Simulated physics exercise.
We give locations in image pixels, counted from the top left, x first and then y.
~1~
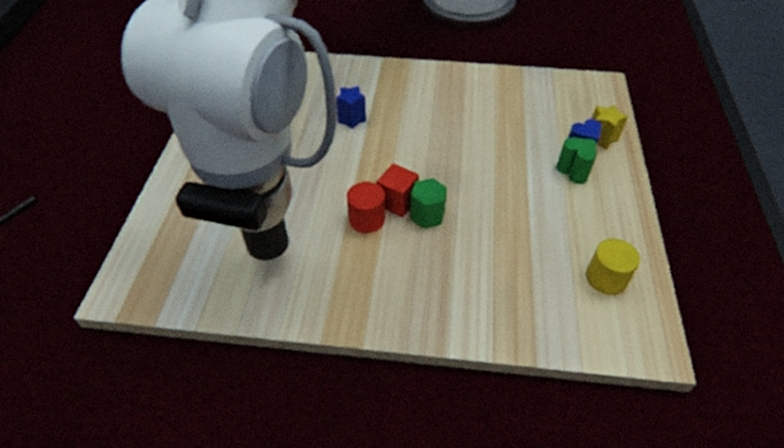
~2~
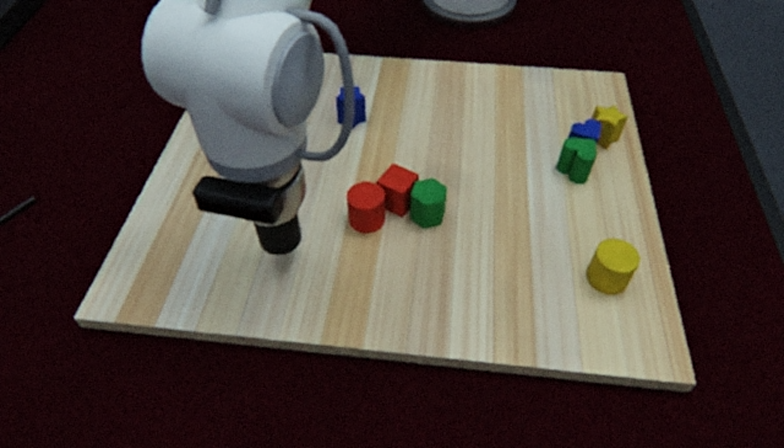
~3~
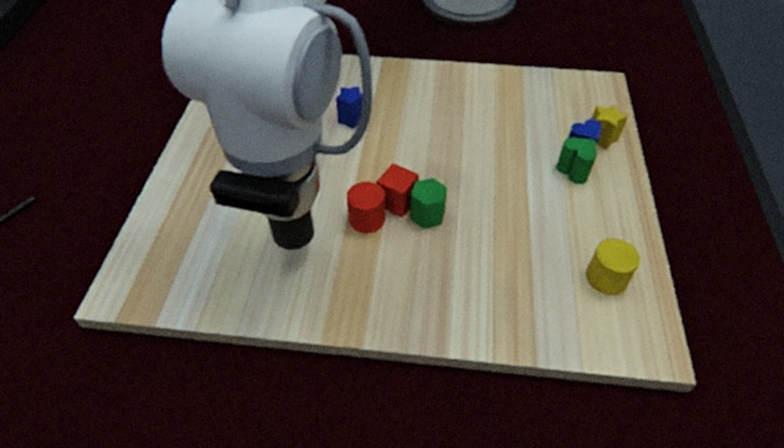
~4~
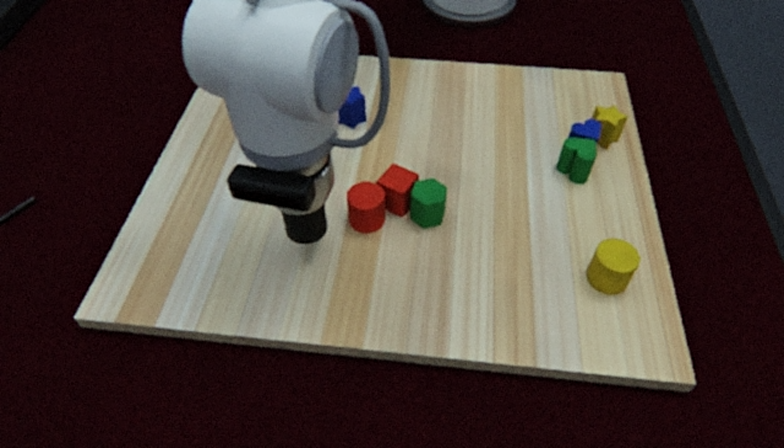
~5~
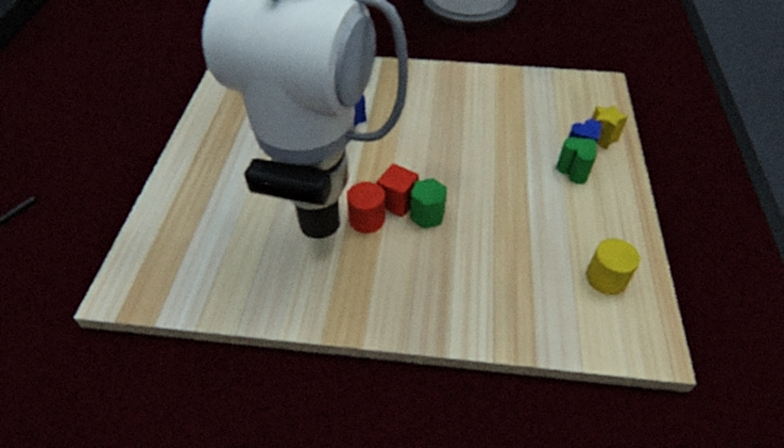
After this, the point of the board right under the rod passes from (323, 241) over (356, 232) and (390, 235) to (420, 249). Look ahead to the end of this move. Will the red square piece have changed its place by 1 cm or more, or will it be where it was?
It gets pushed out of place.
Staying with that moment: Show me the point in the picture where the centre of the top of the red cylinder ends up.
Its top centre is at about (396, 181).
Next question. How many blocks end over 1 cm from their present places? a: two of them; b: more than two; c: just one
Answer: A.
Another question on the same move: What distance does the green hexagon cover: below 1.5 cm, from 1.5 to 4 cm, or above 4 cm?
It ends under 1.5 cm away.
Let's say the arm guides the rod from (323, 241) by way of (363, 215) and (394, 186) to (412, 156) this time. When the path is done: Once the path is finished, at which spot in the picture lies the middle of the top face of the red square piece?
Put as a pixel place, it's (480, 143).
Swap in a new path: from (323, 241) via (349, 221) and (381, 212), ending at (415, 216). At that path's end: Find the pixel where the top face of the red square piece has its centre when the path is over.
In the picture, that point is around (450, 146).
What follows on the original path. One third of the way, rod (355, 214); red cylinder (380, 185); red square piece (408, 169), turned 30° clockwise.
Two thirds of the way, rod (390, 217); red cylinder (396, 181); red square piece (419, 161), turned 25° clockwise.
At the end, rod (421, 231); red cylinder (396, 181); red square piece (419, 161), turned 25° clockwise; green hexagon not moved.
